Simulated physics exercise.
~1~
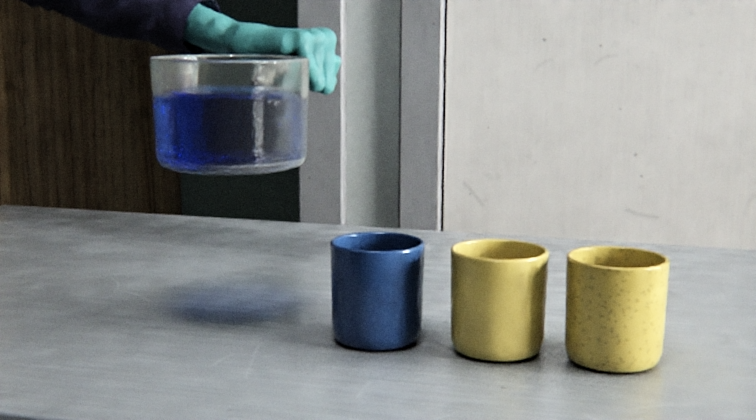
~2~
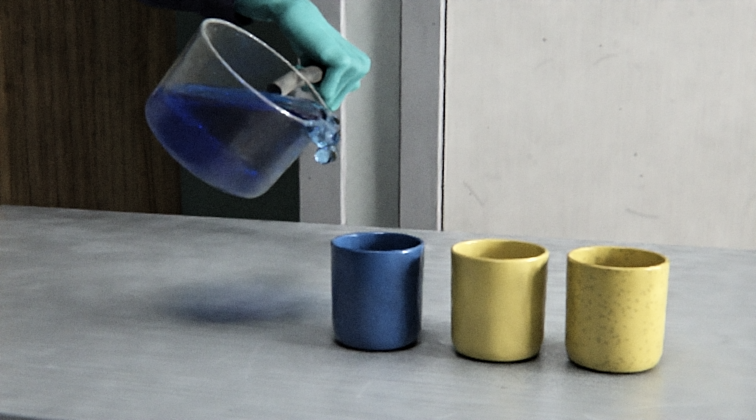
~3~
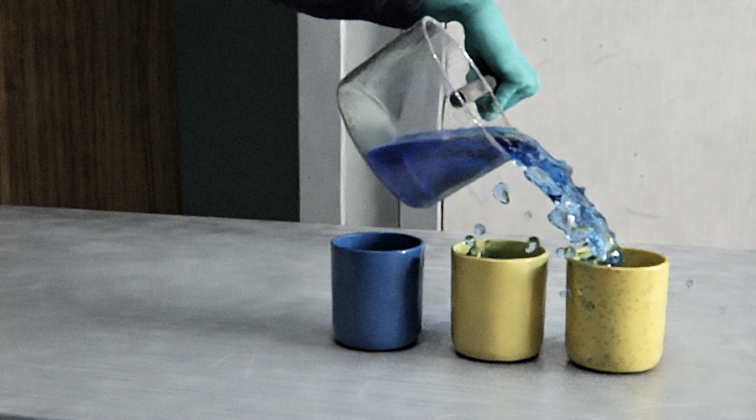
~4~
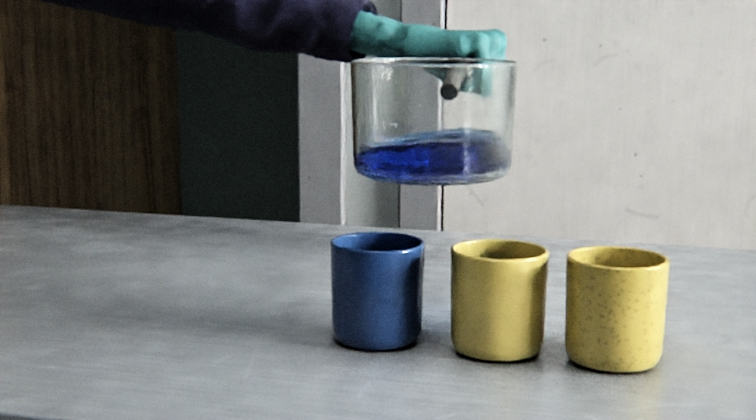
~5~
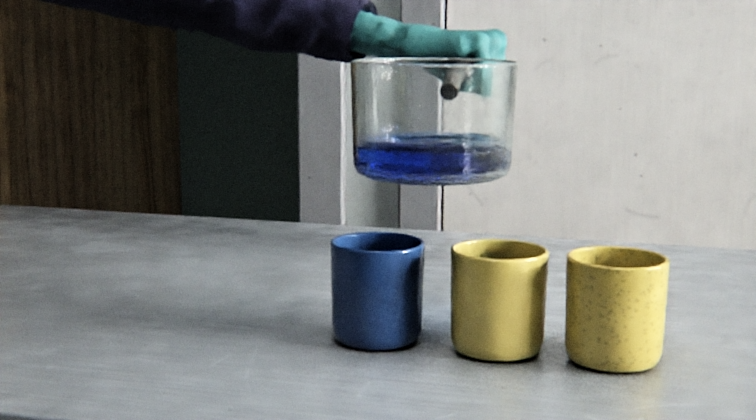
A gloved hand tilts a clear pan, pours blue liquid over yellow mugs, then levels it.
